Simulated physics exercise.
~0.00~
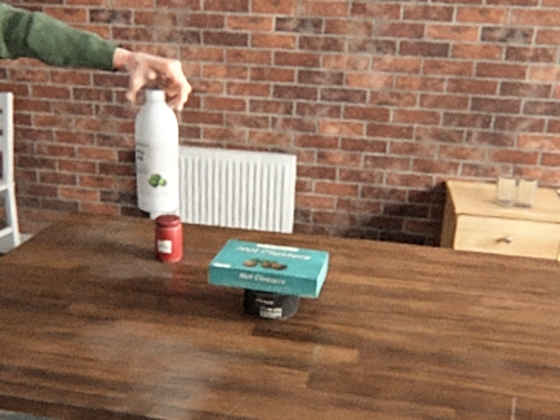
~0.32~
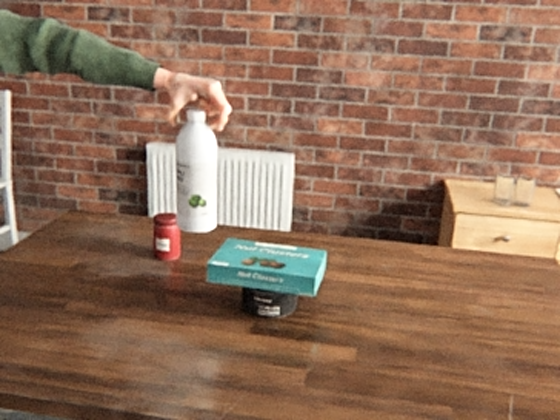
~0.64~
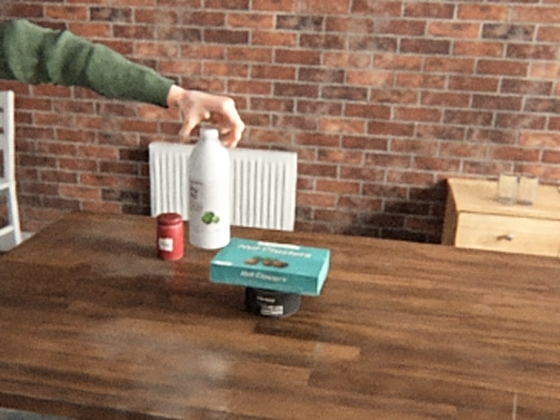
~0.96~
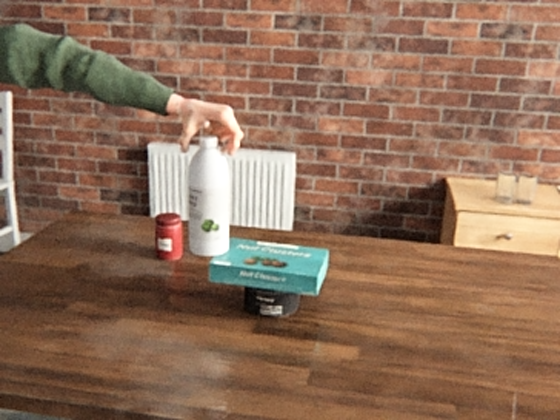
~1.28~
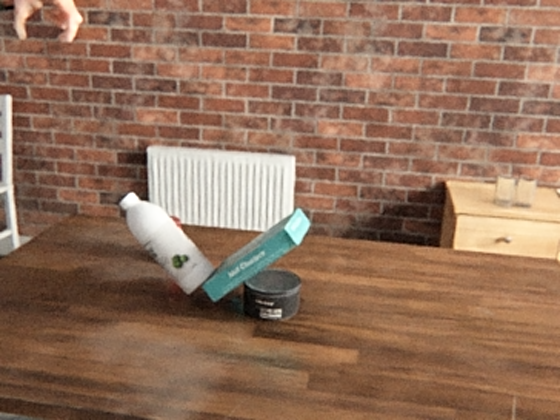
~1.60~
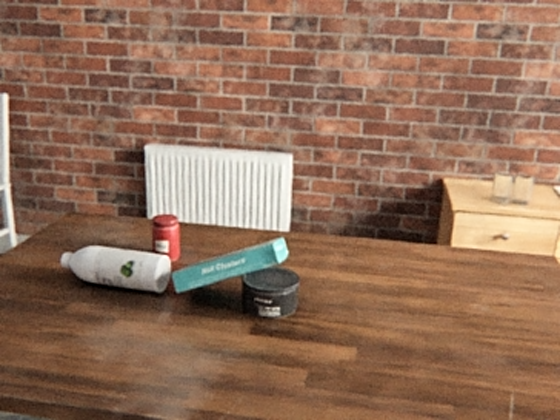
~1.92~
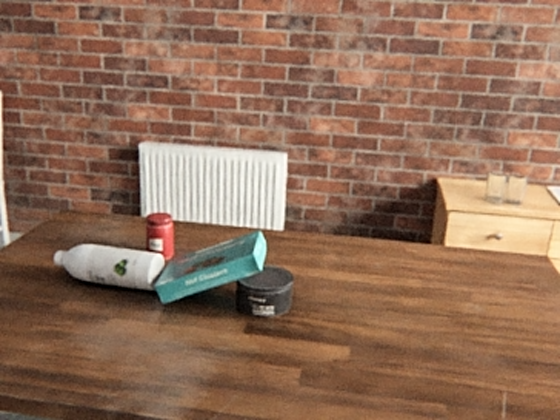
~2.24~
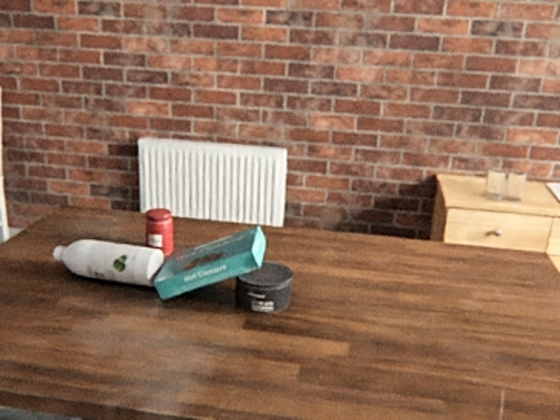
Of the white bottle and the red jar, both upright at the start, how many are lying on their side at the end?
One of them is lying on its side at the end, the white bottle.
